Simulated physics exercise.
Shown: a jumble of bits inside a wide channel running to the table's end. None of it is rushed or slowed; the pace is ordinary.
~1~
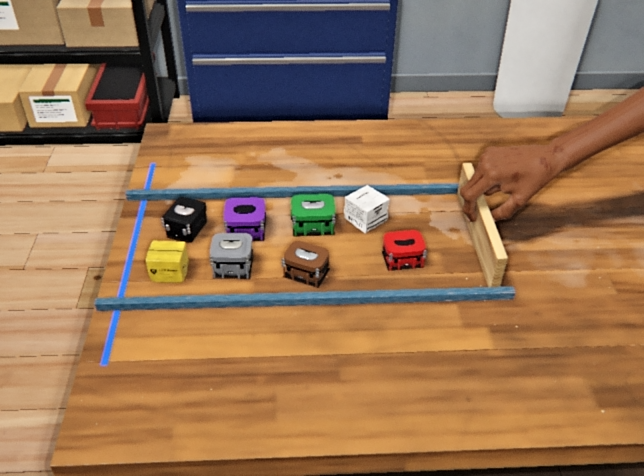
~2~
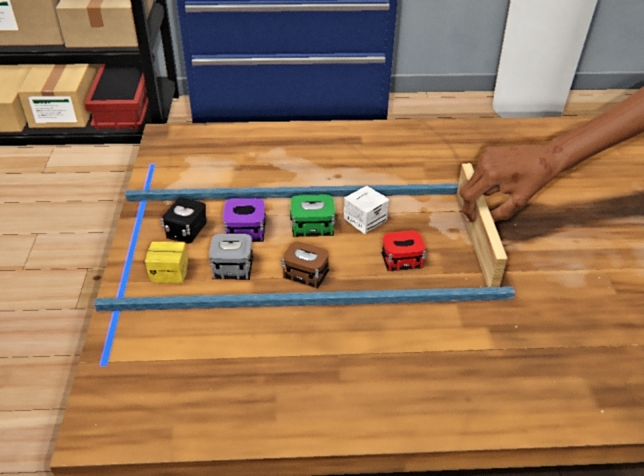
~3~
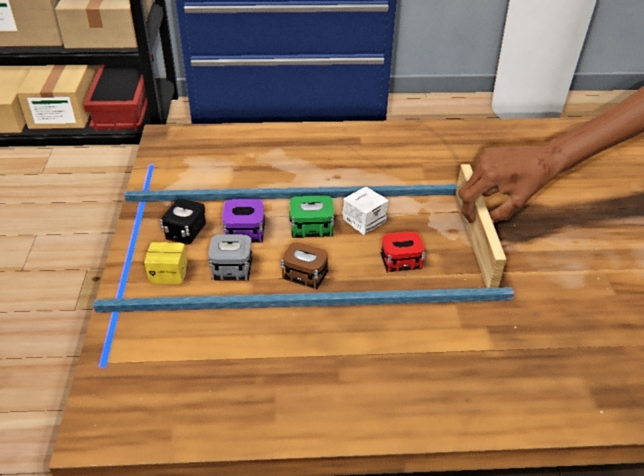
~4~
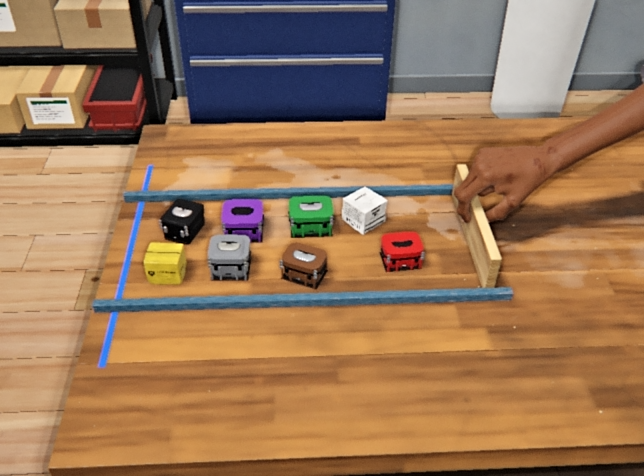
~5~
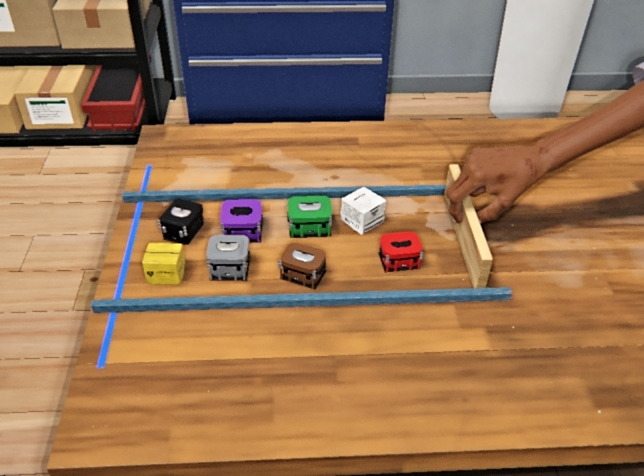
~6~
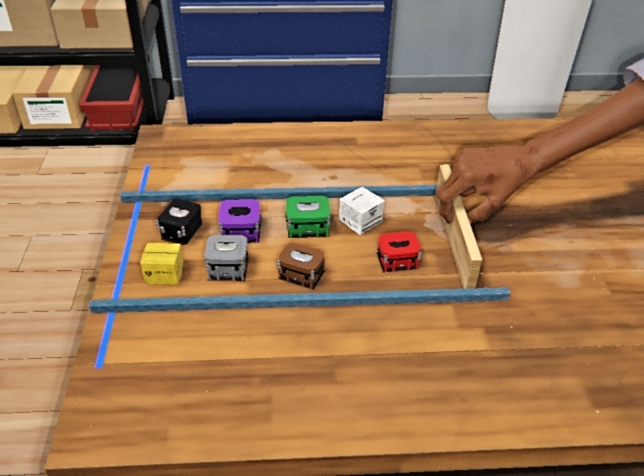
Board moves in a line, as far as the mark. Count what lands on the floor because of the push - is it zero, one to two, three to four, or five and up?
The count is five and up.
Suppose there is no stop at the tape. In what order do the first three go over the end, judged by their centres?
You'd get the black case first, then the purple case, and the yellow box after that.
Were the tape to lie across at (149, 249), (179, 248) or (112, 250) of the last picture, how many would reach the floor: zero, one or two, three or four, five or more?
So, taking them in turn, I'd give more than four; either three or four; more than four.
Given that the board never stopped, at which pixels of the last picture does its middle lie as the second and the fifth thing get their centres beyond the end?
First: Around (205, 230). Next: Around (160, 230).
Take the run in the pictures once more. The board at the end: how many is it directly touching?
Looks like 3 of them, all told.
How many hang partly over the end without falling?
The answer comes to 3.
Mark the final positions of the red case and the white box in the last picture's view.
Middles: Around (105, 252) and around (117, 209).
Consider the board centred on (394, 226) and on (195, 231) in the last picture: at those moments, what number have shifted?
I get 1 at the one place and 8 at the other.
A little later, none off yet; yellow box at rest near (163, 264); black case at rest near (181, 222); grey case at rest near (227, 258).
Next, none off yet; yellow box shifted about its own width near (137, 261); black case shifted about its own width near (133, 224); grey case shifted about its own width near (176, 263).
Later still, one off so far; yellow box tilted well over near (74, 276); black case dropping; grey case shifted well along near (116, 272).
When it is over, the number that fall off is five or more; down, green case, purple case, grey case, black case and yellow box.
